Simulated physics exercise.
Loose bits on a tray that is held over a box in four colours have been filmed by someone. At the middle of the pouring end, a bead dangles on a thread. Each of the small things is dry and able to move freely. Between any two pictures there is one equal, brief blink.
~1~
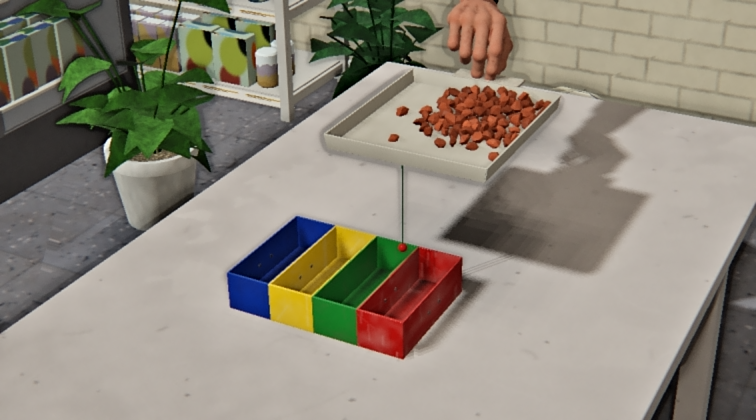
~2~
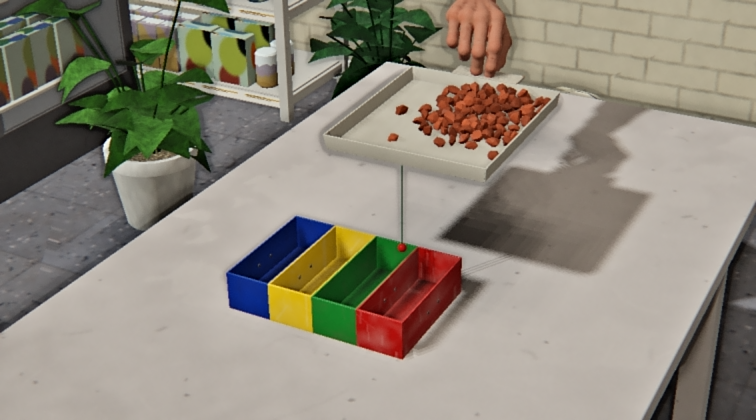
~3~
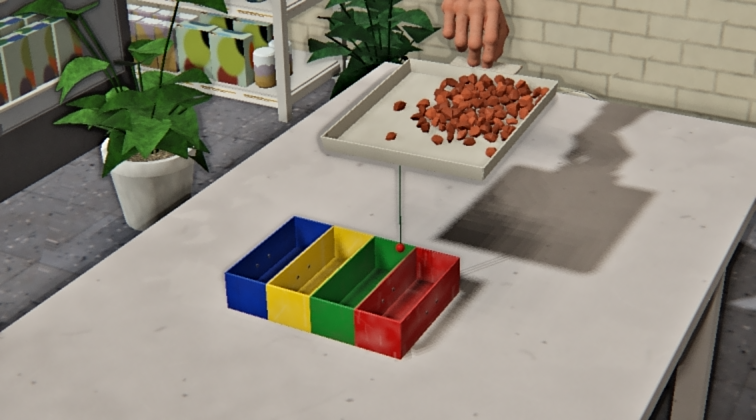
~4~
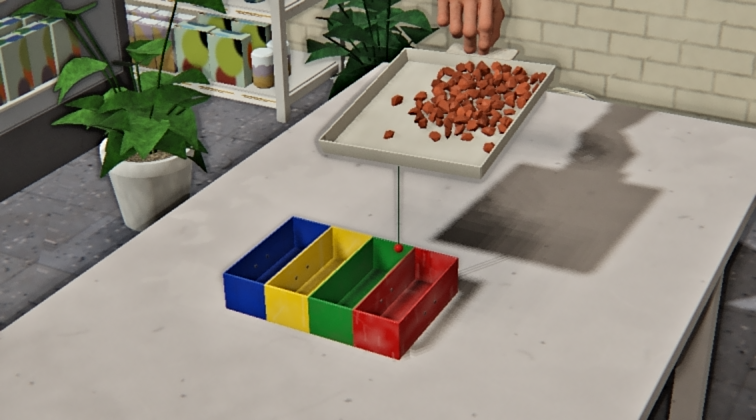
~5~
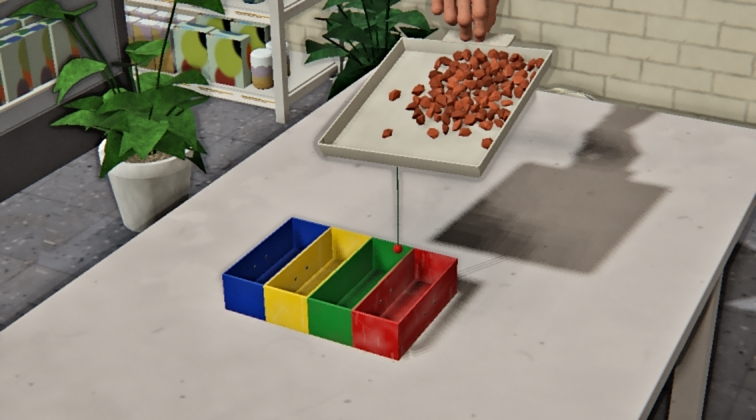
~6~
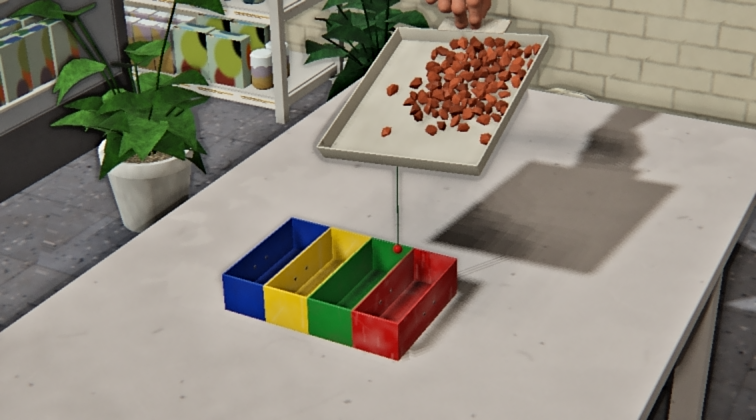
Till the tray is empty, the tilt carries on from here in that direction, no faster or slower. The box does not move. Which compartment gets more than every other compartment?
The yellow compartment gets the most.
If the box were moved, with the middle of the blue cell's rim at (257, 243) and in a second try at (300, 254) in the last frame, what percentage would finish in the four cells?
In order: 90 per cent and 100 per cent.
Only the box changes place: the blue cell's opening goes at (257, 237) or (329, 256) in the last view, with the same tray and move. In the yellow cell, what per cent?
About 30 per cent, then about 30 per cent.
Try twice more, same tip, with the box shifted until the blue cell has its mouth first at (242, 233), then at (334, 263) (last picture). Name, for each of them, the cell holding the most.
Attempt 1 - that green cell; attempt 2 - the blue cell.
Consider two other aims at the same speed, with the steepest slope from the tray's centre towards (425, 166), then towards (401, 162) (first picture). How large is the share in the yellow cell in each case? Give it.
For the first aim it is 0 in a hundred, for the second 10 in a hundred.
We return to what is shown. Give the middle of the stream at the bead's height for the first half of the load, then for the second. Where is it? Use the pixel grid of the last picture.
At (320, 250) for the first part, then at (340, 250) for the others.
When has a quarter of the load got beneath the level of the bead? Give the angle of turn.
The tilt then is about 75°.
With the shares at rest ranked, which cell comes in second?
The green one.
Just after the last frame, tray tipped steeply; the larger part on the tray; about a tenth falling or outside the box.
A moment on, tray tipped right over; roughly a quarter on the tray; roughly a quarter in the yellow cell; roughly a quarter in the green cell; about a tenth in the blue cell; about a tenth in the red cell; about a tenth falling or outside the box.
Further on, tray tipped past a quarter turn; roughly half in the yellow cell; roughly a third in the green cell; about a tenth in the blue cell; about a tenth in the red cell; about a tenth falling or outside the box.
When it is over, tray tipped past a quarter turn; roughly half in the yellow cell; roughly a third in the green cell; about a tenth in the blue cell; about a tenth in the red cell; about a tenth outside the box.
